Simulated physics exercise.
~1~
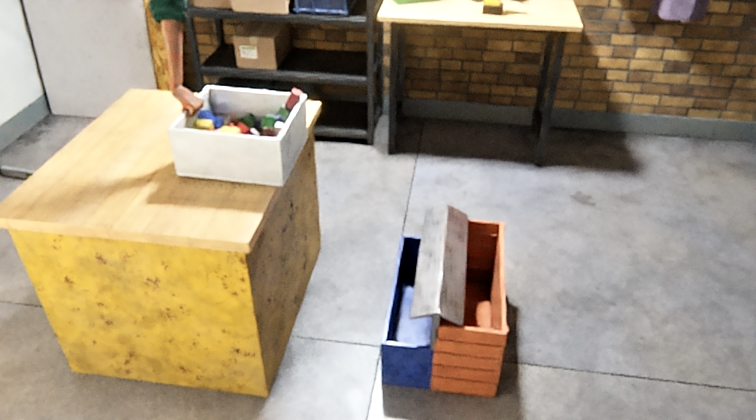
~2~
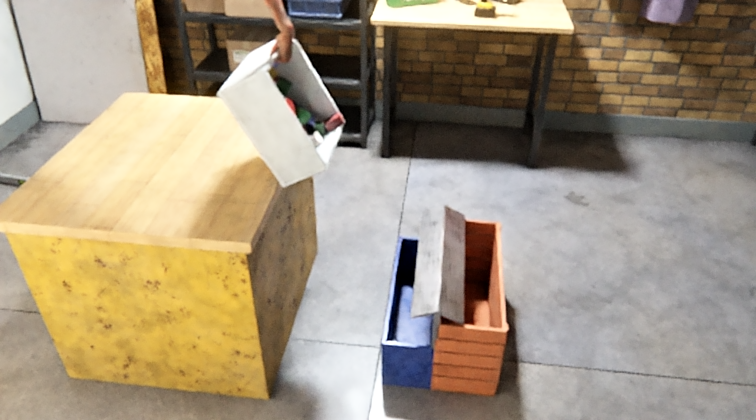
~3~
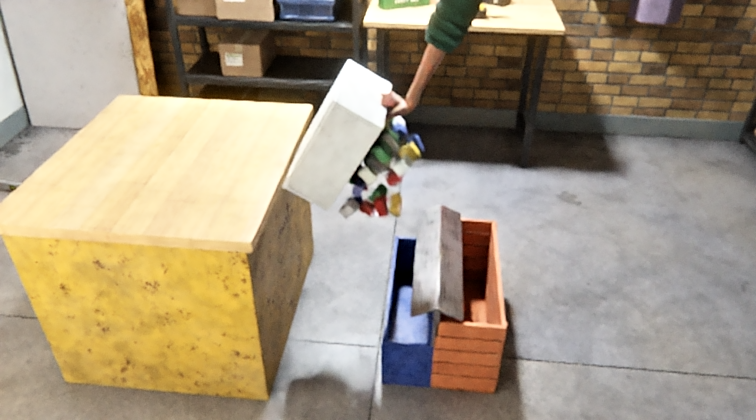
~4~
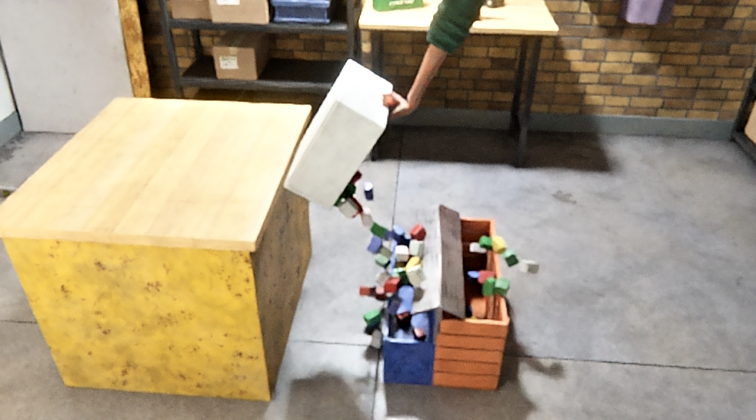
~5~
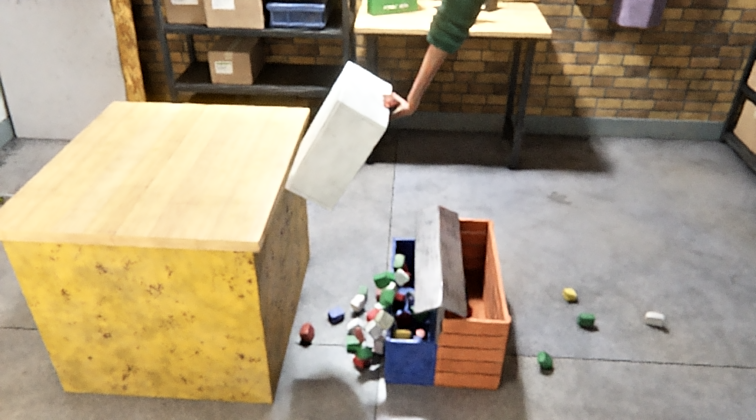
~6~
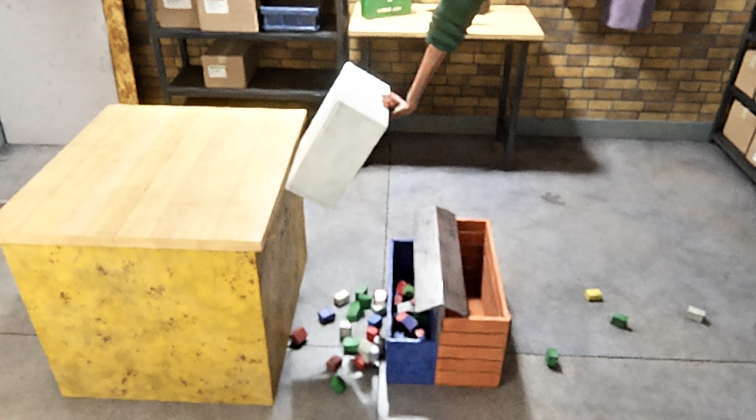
In a workshop with a brick wall, a hand lifted a white tote of colourful toy bricks off a bench and tipped it over, spilling them into a blue tub and an orange bin, with many ending up scattered on the floor.
